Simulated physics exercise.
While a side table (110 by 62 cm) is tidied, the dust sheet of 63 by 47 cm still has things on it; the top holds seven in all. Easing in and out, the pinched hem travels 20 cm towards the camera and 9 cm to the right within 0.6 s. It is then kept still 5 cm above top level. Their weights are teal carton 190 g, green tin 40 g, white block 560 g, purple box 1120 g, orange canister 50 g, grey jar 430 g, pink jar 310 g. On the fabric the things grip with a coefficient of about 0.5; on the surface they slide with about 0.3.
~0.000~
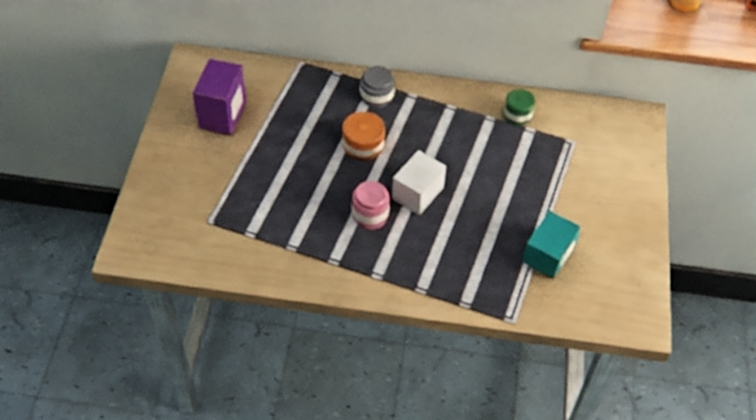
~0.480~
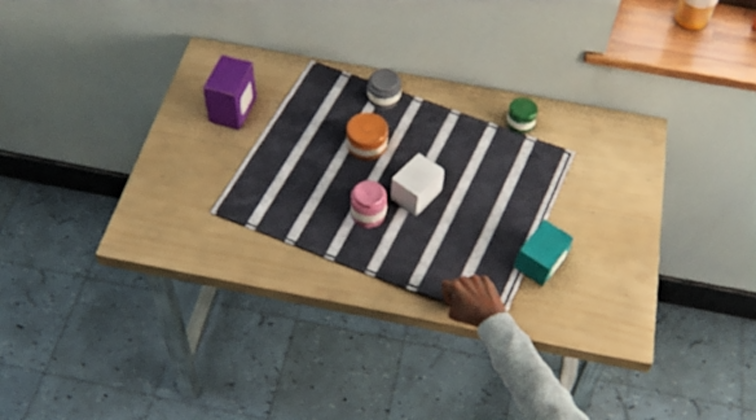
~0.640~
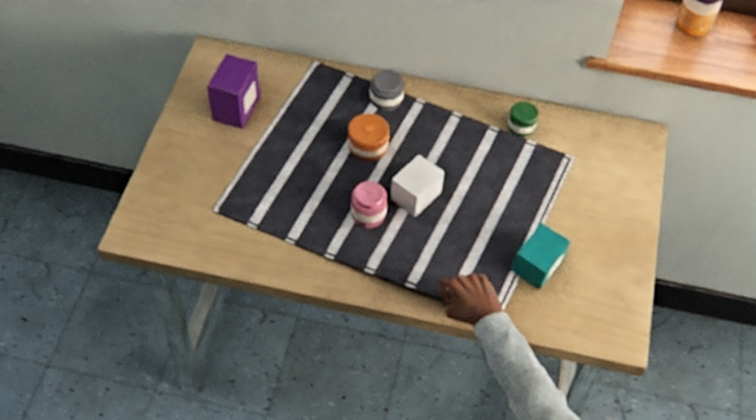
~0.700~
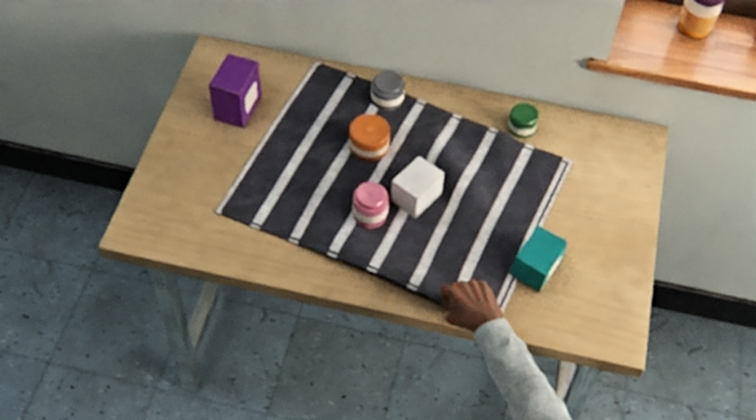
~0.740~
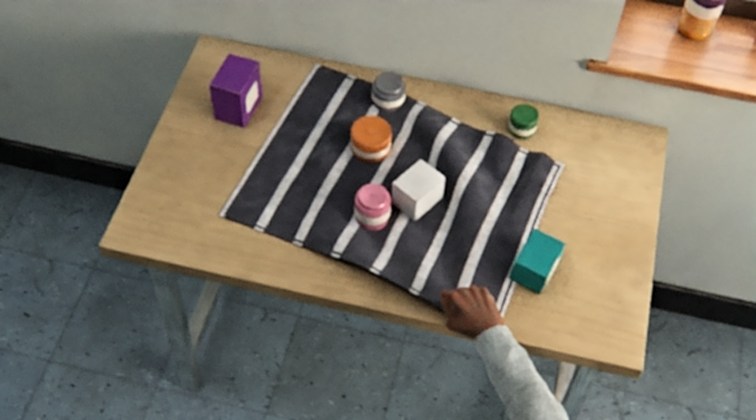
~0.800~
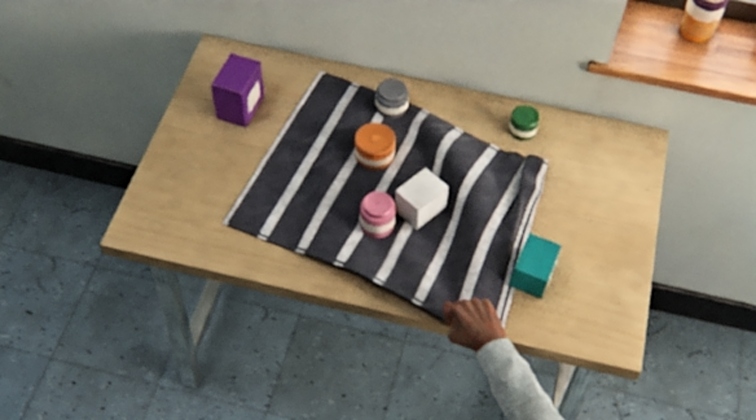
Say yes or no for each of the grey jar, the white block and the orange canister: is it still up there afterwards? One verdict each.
Grey jar - yes; white block - yes; orange canister - yes.
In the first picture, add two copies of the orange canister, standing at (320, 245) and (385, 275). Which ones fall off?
Off the top, then off the top.
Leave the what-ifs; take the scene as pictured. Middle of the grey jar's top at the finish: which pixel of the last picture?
It stops around pixel (424, 159).
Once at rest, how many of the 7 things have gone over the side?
The count is 0.
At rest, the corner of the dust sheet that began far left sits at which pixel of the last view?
That corner settles near pixel (353, 133) in the last view.
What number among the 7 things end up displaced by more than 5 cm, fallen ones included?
The number is 5.
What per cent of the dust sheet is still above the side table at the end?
I'd estimate close to 75 per cent.
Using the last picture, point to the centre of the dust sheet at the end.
I'd say it sits around (428, 273) in the last picture.
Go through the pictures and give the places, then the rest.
The first picture shows grey jar (378, 76); white block (420, 172); orange canister (364, 127); dust sheet corners (208, 223) (300, 62) (575, 142) (514, 324).
The second picture shows dust sheet corners (211, 213) (312, 61); grip (450, 303).
The third picture shows dust sheet corners (213, 211) (316, 61); grip (448, 301).
The fourth picture shows dust sheet corners (216, 212) (317, 62); grip (448, 307).
The fifth picture shows white block (419, 180); pink jar (373, 195); orange canister (371, 131); dust sheet corners (220, 216) (317, 64); grip (449, 313).
The sixth picture shows grey jar (393, 88); white block (422, 188); orange canister (375, 138); dust sheet corners (223, 224) (321, 71) (544, 165); grip (451, 325).
By 0.9 s, 95 % of the dust sheet is still over the top; white block 10 cm off its start, orange canister 9 cm off its start, grey jar 9 cm off its start.
By 1.0 s, 85 % of the dust sheet is still over the top; white block 17 cm off its start, grey jar 16 cm off its start, orange canister 16 cm off its start.
By 1.1 s, 75 % of the dust sheet is still over the top; white block 22 cm off its start at (445, 266), grey jar 22 cm off its start at (423, 156), orange canister 21 cm off its start at (400, 208).
By 1.2 s, 75 % of the dust sheet is still over the top; white block 23 cm off its start, grey jar 23 cm off its start, orange canister 22 cm off its start.
By 2.8 s, 75 % of the dust sheet is still over the top; white block 23 cm off its start at (447, 271), grey jar 23 cm off its start at (424, 159), orange canister 22 cm off its start at (401, 212), pink jar 22 cm off its start at (398, 285).
